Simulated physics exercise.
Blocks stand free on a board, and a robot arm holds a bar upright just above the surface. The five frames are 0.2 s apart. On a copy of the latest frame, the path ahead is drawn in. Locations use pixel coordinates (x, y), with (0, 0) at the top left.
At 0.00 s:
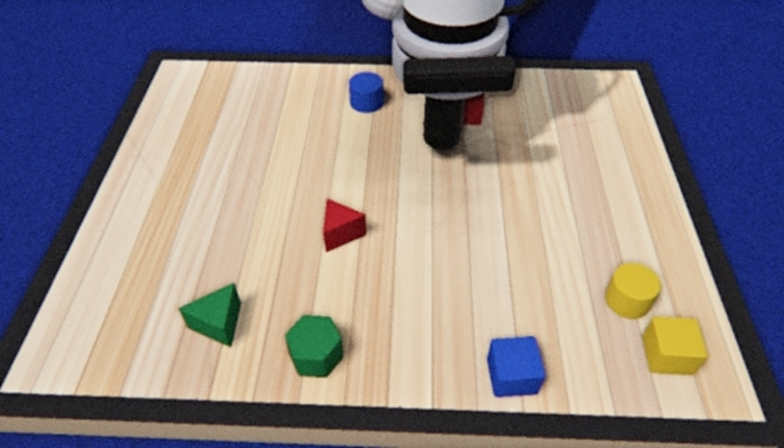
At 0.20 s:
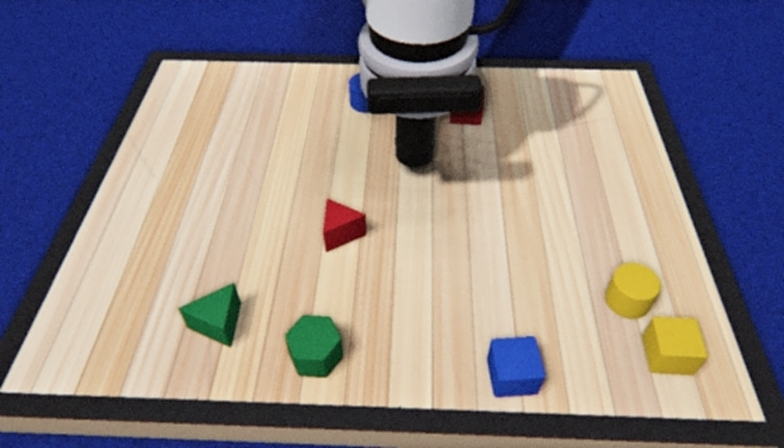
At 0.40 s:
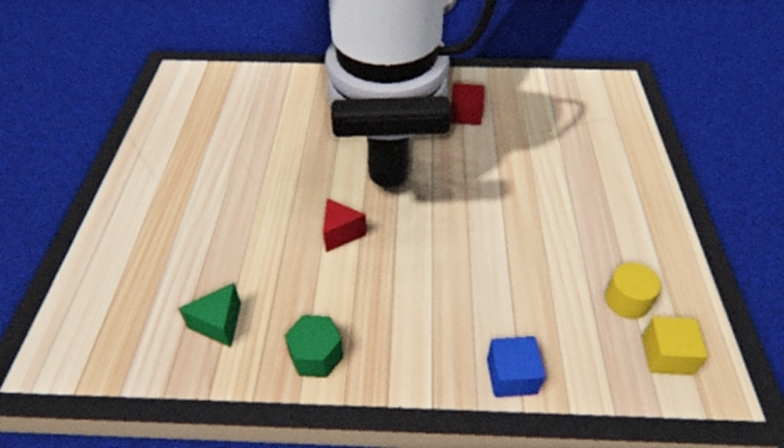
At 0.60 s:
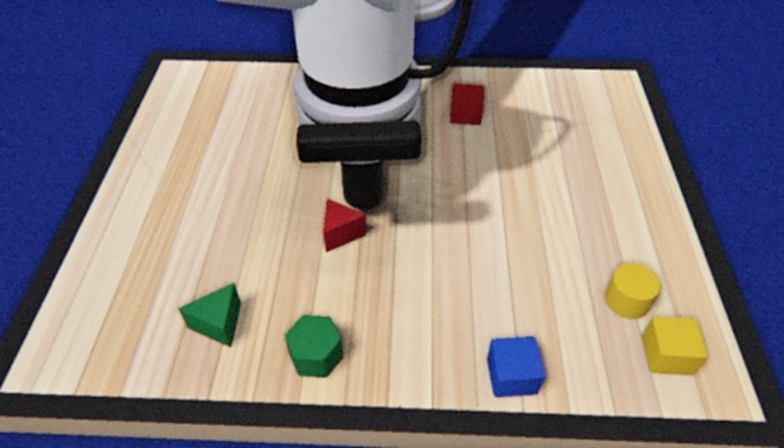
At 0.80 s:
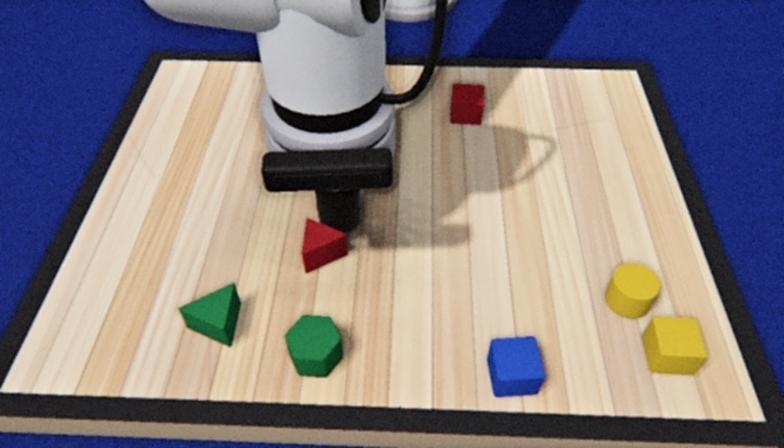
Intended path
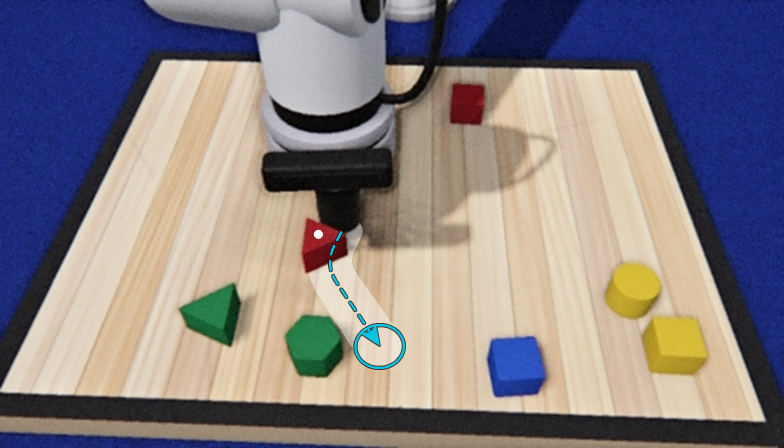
The robot arm moved its black bar steadily down and to the left across the wooden board, reached the red triangular block and nudged it slightly down-left, while the other colored blocks stayed still.
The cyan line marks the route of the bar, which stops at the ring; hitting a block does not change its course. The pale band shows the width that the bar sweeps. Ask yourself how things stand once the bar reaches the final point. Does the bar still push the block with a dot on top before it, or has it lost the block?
It will get left beside or behind the bar.
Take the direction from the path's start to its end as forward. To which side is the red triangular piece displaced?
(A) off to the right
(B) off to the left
It's A.
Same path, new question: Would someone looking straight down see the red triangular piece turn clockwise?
Yes.
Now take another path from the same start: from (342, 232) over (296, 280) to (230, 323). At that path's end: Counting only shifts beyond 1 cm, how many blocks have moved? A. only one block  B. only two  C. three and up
That would be B.
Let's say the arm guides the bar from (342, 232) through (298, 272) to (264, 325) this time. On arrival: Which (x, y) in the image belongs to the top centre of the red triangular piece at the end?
At the end it should sit near (227, 333).
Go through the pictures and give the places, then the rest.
The first picture shows tip of the bar (442, 139), middles of tops, green hexagonal block (313, 336), red triangular piece (339, 214).
The second picture shows bar (415, 156), nothing pushed.
The third picture shows bar (388, 174), nothing pushed.
The fourth picture shows bar (364, 196), nothing pushed.
The fifth picture shows bar (340, 219), green hexagonal block (313, 336), red triangular piece (318, 234).
The line goes from (342, 232) over (331, 269) and (353, 306) to (380, 346); the dot is on the red triangular piece.
What follows on the original path. One third of the way, bar (329, 257); red triangular piece (296, 269), turned 30° clockwise.
Two thirds of the way, bar (352, 295); red triangular piece (295, 271), turned 35° clockwise.
At the end, bar (379, 334); green hexagonal block unmoved; red triangular piece (295, 271), turned 35° clockwise.
